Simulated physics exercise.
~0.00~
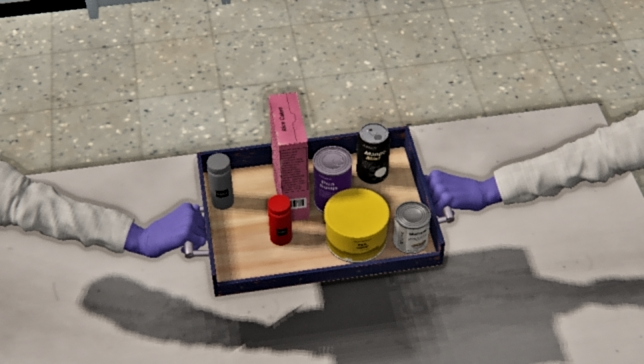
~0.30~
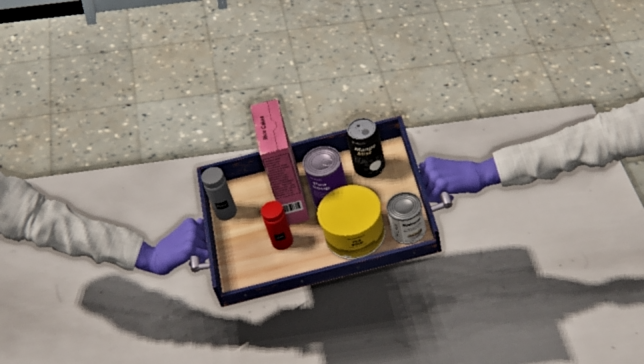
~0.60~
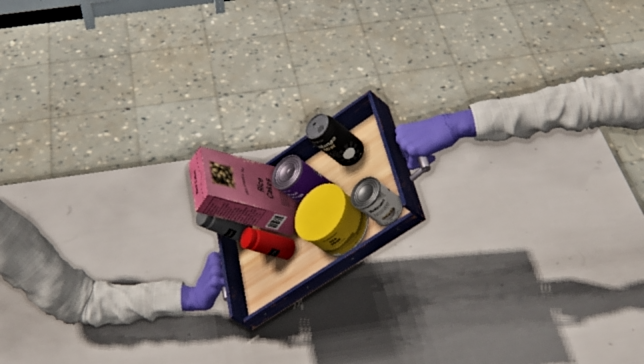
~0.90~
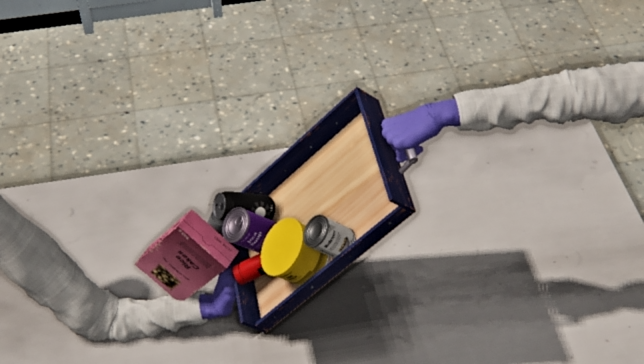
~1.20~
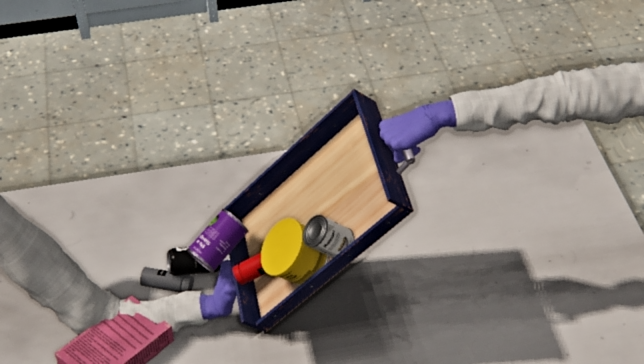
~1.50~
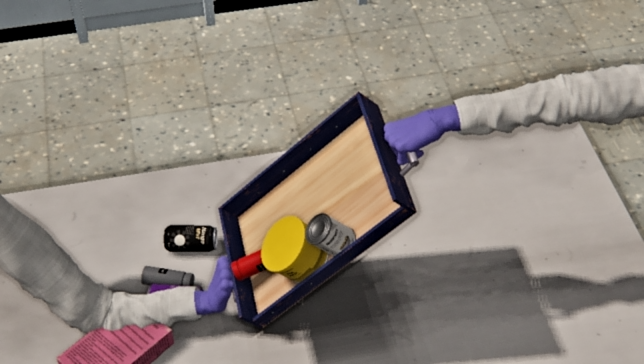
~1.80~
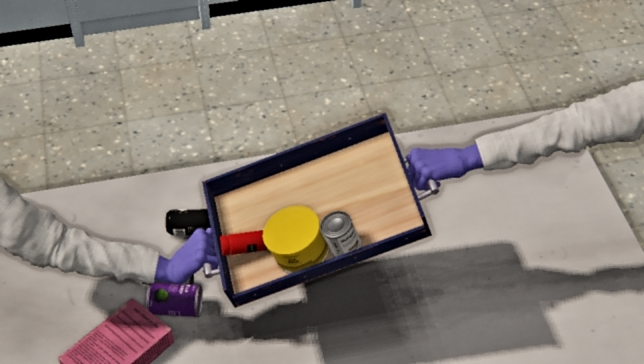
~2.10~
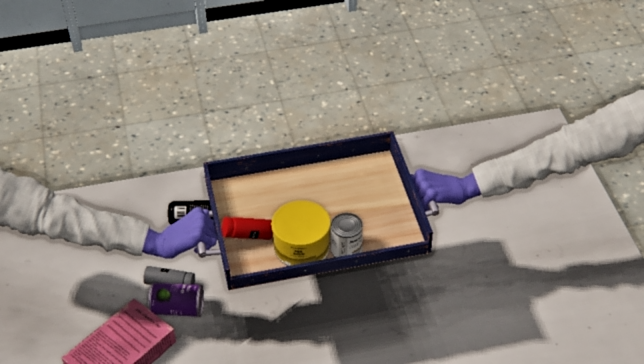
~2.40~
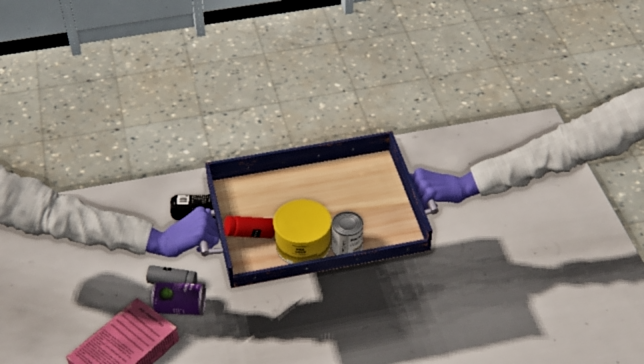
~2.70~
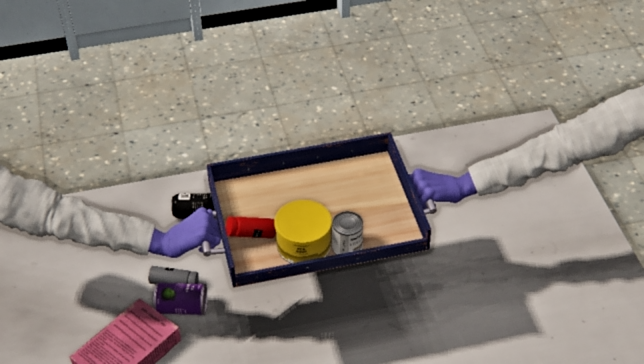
Above a pale tabletop beside a speckled tiled floor, two purple-gloved hands hold a dark-rimmed crate carrying seven items, including a tall pink packet and a yellow tub. The crate tips steeply, left side down, and everything leans or slides that way as the red shaker topples. The pink packet and grey shaker tumble over the lower edge, followed by the purple tin and the black can. The hands then bring the crate back nearly level. Four items lie spilled at the left, while the yellow tub and silvery tin stand inside beside the fallen red shaker.
